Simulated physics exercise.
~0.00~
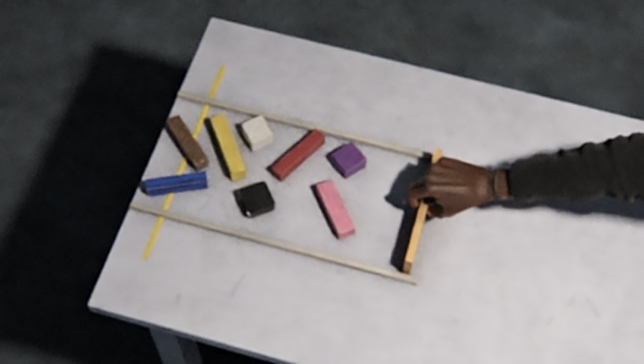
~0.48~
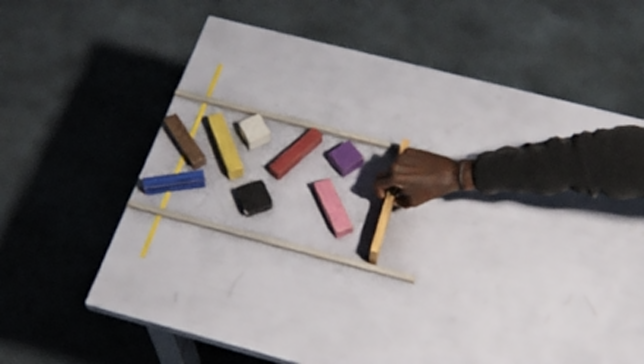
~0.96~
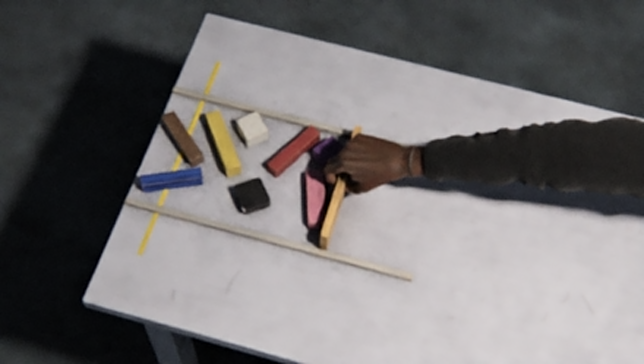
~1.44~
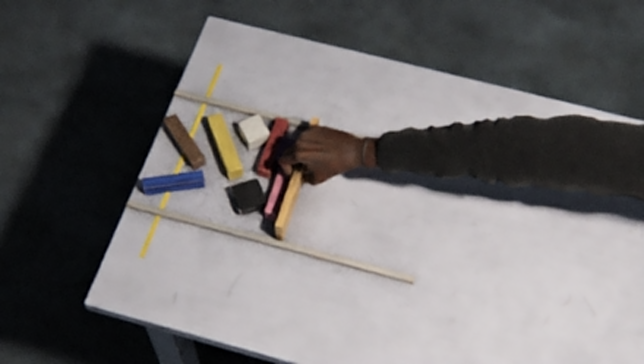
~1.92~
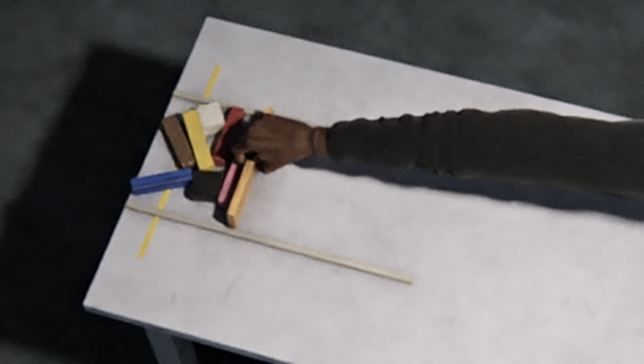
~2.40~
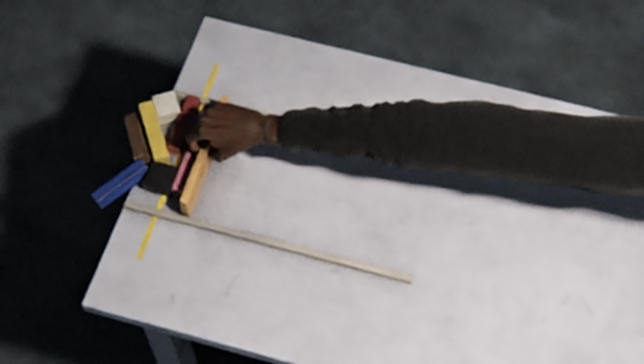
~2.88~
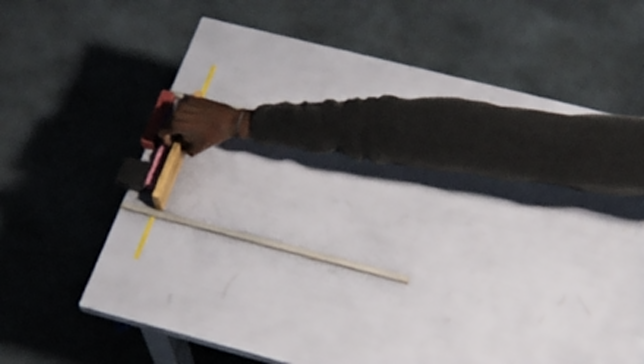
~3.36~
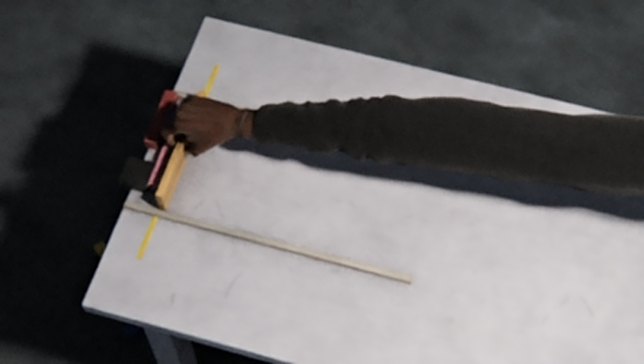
A hand holding an upright board swept a scatter of colourful sticks and blocks leftward across a white table, bunching them together until the blue, brown, yellow and white ones fell off the edge, then stopped with the red, pink and dark pieces still against the board.
